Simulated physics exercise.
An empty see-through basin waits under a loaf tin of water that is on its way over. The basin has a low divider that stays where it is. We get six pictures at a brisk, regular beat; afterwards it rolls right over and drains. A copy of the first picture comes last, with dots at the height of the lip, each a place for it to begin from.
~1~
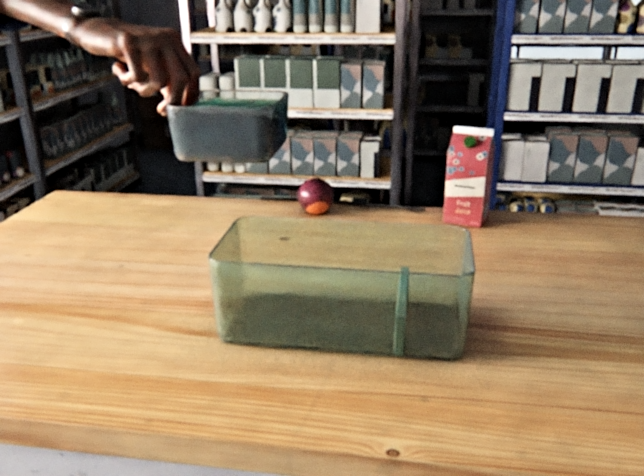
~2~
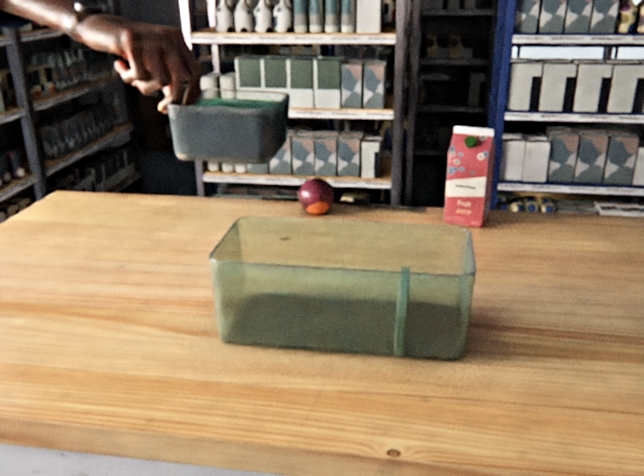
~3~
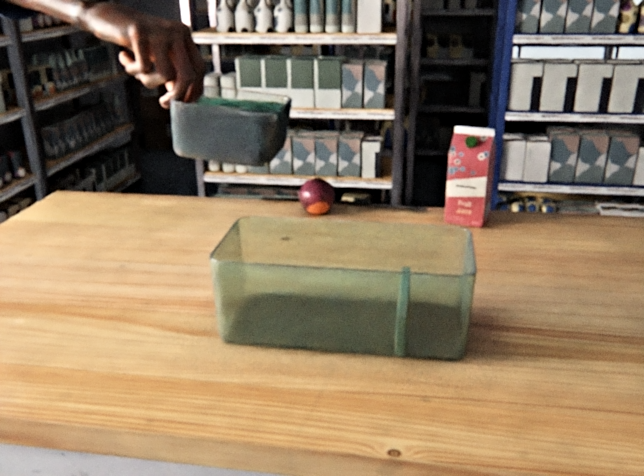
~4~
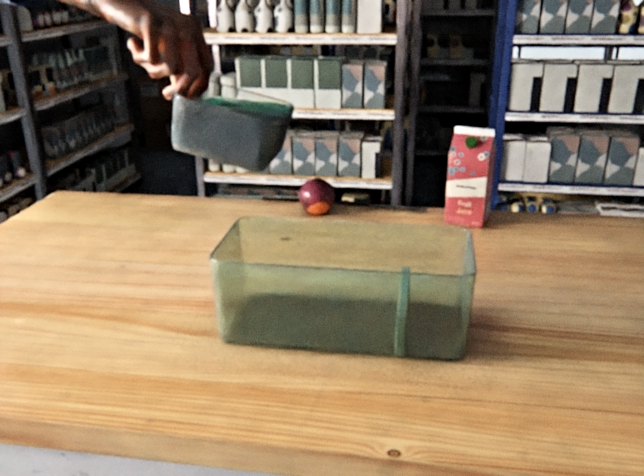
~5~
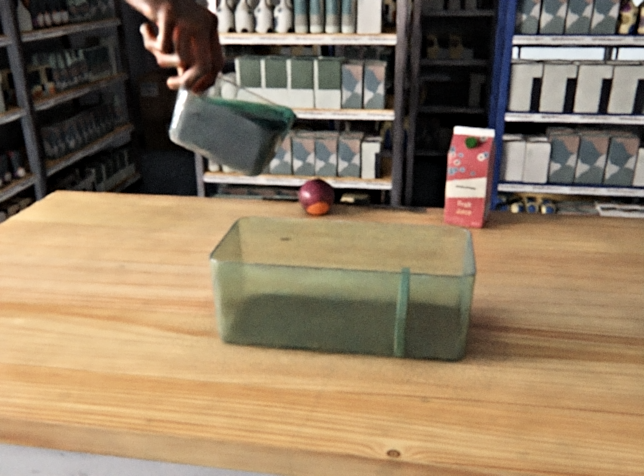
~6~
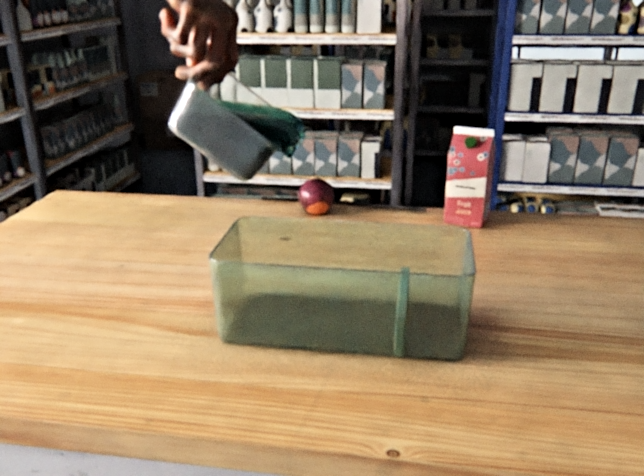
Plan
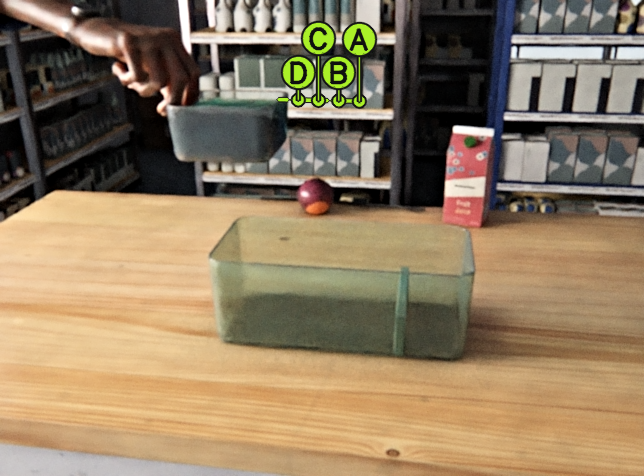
A hand tilting a small loaf tin further and further above a see-through green basin until water slips over its lip.
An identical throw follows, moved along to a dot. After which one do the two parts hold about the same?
A.
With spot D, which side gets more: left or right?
The left one.
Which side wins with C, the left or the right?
The left side.
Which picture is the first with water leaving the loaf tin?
Picture 5.
On the marked copy, A at (359, 101); B at (338, 100); C at (318, 100); D at (298, 100).
Choosing A, about 50 % ends left of the wall and 46 % right of it; 4 % is lost outside.
Choosing B, about 74 % ends left of the wall and 21 % right of it; 5 % is lost outside.
Choosing C, about 91 % ends left of the wall and 4 % right of it; 4 % is lost outside.
Choosing D, about 92 % ends left of the wall and 5 % right of it; 3 % is lost outside.
